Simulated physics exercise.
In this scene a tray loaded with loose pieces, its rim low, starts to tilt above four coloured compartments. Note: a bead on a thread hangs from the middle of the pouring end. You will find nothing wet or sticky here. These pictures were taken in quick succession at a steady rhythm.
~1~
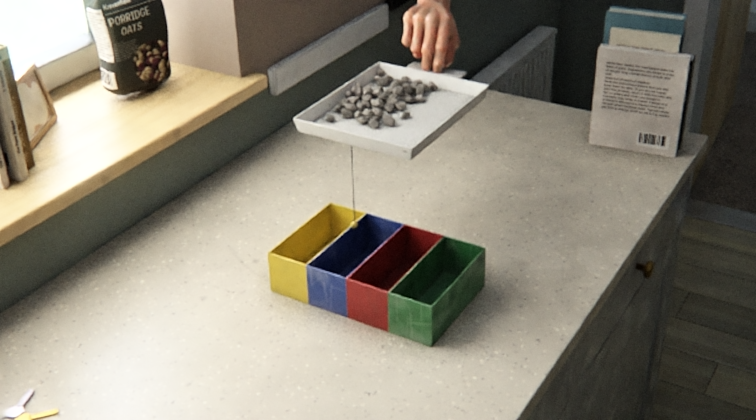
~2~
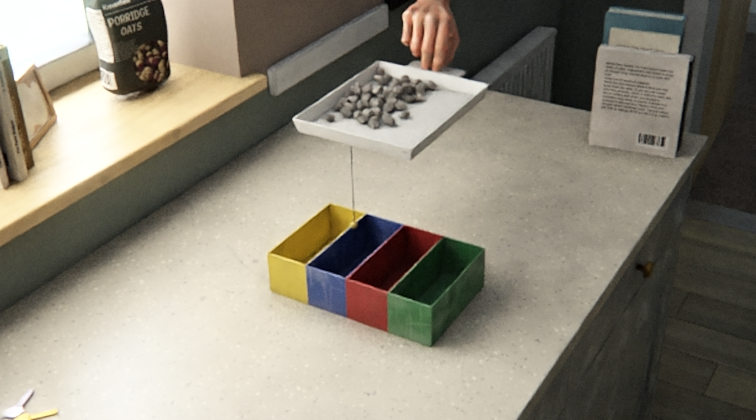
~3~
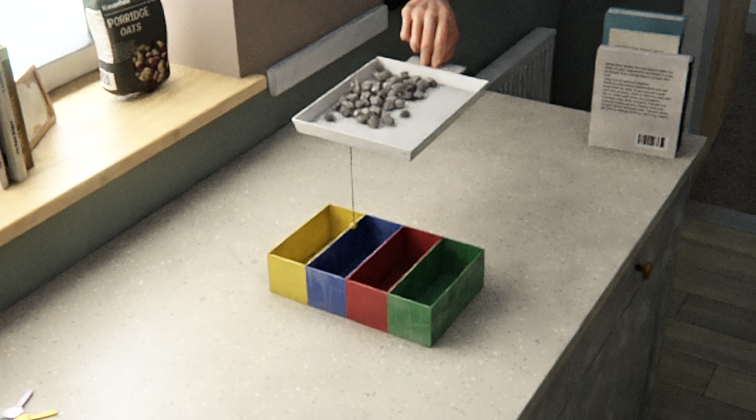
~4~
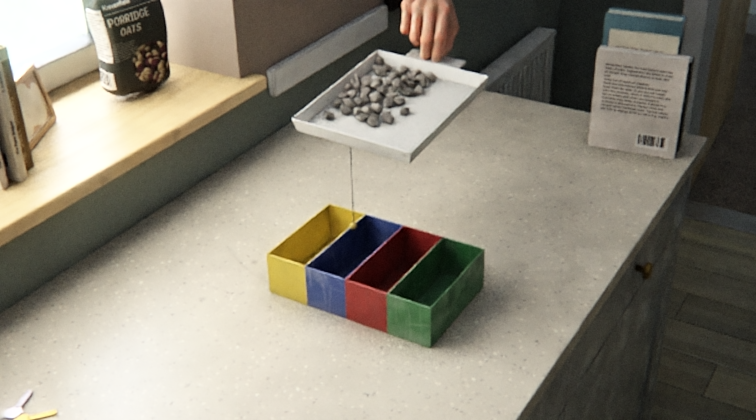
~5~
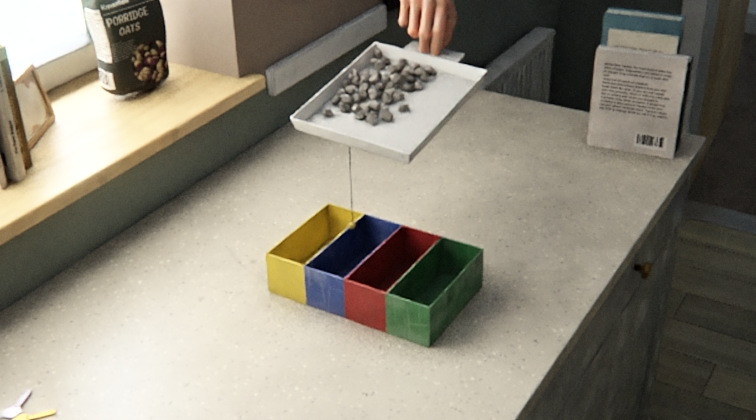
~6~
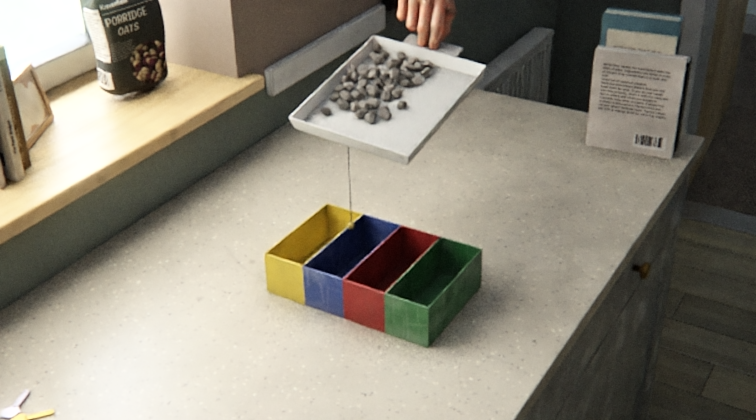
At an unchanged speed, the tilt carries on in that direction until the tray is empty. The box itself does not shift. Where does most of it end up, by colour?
Most of it ends up in red.
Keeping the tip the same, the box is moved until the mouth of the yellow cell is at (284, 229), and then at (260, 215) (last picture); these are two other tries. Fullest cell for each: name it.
Run one gives the green one; run two gives green.
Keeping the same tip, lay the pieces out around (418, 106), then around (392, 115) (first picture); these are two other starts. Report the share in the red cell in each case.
You'd see roughly 80 per cent first and roughly 60 per cent second.
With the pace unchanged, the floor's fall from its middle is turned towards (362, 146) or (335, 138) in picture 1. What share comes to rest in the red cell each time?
In turn 20 and 0 in a hundred.
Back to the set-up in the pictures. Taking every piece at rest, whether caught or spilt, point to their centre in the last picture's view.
About pixel (379, 296).
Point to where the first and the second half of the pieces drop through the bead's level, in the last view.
Around (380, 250), followed by around (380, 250).
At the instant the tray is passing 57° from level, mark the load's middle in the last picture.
I'd mark it close to (371, 131).
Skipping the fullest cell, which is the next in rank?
The answer is the cell in blue.
Soon after the last picture, tray tipped steeply; nearly all on the tray; a small part falling or outside the box.
A little later, tray tipped right over; about half on the tray; about a quarter in the red cell; a stray few in the blue cell; a stray few in the green cell; a stray few in the yellow cell; about a third falling or outside the box.
Later still, tray tipped past a quarter turn; about two thirds in the red cell; about a quarter in the blue cell; a small part in the yellow cell; a stray few in the green cell; a stray few falling or outside the box.
At rest, tray tipped past a quarter turn; about two thirds in the red cell; about a quarter in the blue cell; a small part in the yellow cell; a stray few in the green cell; a stray few outside the box.
